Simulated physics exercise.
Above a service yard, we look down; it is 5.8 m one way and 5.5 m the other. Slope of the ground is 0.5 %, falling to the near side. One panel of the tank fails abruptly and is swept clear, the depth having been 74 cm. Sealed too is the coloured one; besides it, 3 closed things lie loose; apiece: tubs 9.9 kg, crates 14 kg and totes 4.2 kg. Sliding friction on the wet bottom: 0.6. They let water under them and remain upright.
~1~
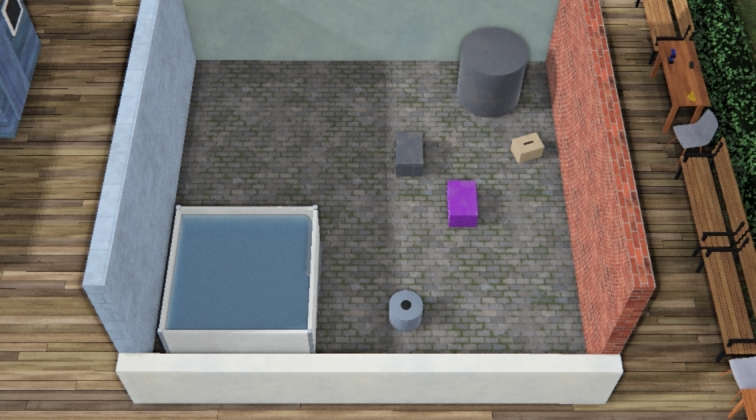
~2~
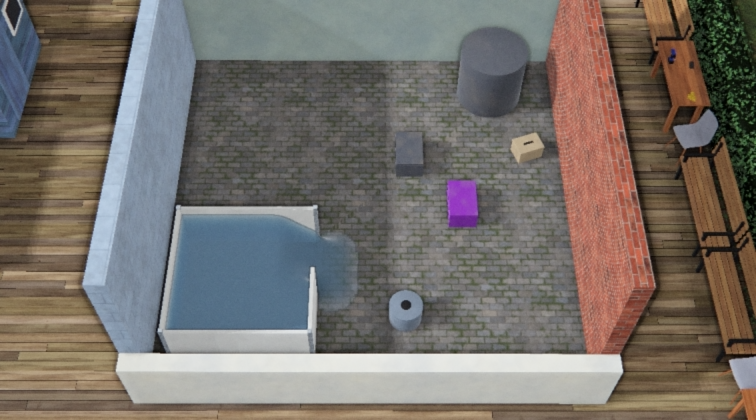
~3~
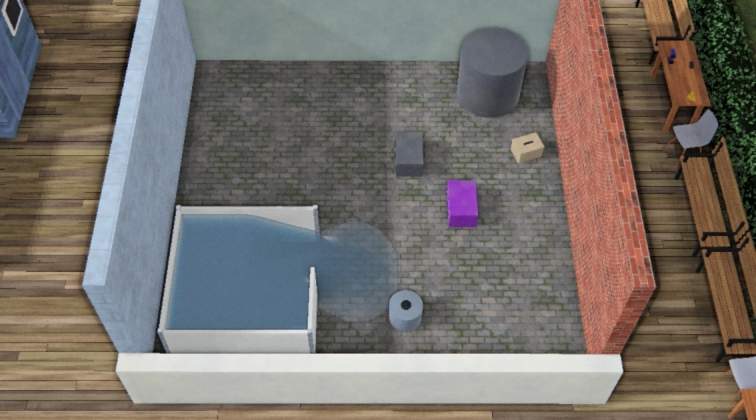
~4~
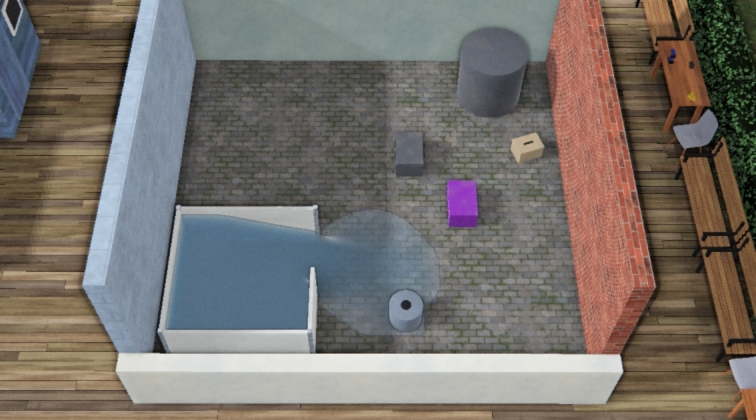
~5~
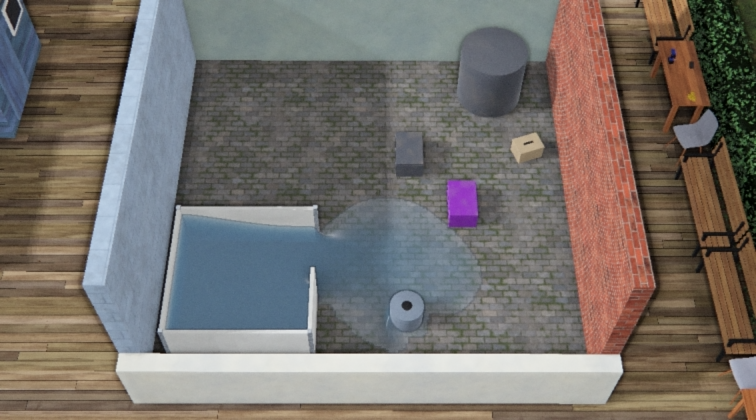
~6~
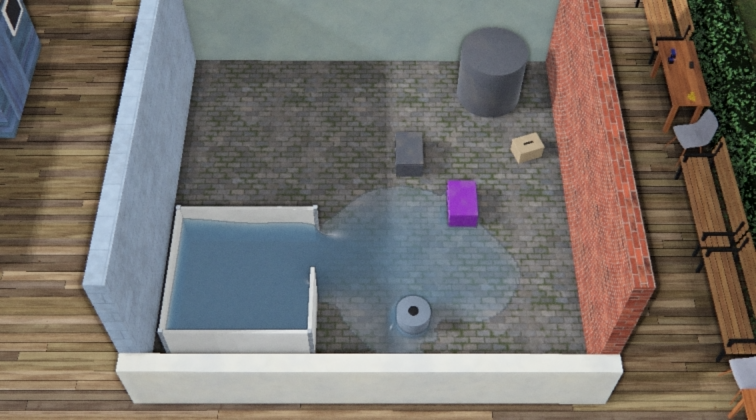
A walled yard paved in mossy grey stone is seen from high above by a still camera, with wooden decking around it. A white-sided tank of blue water sits at the lower left, with a grey-blue ringed object, a purple box, a dark grey box, a tan box and a large grey cylinder to its right. Water bursts through the tank's right side and fans across the paving, surrounding the ringed object, which shifts slightly rightward.
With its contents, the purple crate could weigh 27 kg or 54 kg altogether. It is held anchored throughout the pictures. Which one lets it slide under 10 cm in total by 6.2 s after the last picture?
It's likely that even the extra mass fails.
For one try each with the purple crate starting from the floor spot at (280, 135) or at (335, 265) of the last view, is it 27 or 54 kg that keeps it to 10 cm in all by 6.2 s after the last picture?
At the first place the small mass does it, and at the second nothing works.
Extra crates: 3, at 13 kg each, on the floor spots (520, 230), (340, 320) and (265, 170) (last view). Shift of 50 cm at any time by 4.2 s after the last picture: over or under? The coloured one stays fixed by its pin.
Results, in sequence: Exceeded / not exceeded / not exceeded.
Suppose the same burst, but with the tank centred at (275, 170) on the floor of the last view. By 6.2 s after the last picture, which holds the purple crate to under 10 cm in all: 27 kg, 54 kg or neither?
So then the heftier mass is needed.
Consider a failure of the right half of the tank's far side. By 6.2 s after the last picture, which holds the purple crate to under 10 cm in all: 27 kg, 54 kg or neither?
With that failure, the small mass keeps it.
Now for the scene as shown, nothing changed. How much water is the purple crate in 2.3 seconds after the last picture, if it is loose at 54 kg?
Close to 9 cm deep.
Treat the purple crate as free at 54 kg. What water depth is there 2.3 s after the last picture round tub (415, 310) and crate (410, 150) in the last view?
Around 23 cm and 5 cm.
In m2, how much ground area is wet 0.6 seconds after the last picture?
Some 14 m2 of it.
Then, 0.6 s after the last picture the purple crate would be 59 cm from its start with 27 kg and 16 cm from its start with 54 kg; 11 cm of water round it then.
Then, 2.3 s after the last picture the purple crate would be 193 cm from its start with 27 kg and 80 cm from its start with 54 kg; 9 cm of water round it then.
Then, 4.2 s after the last picture the purple crate would be 240 cm from its start with 27 kg and 80 cm from its start with 54 kg; 12 cm of water round it then.
Then, 6.2 s after the last picture the purple crate would be 258 cm from its start with 27 kg and 80 cm from its start with 54 kg; 12 cm of water round it then.
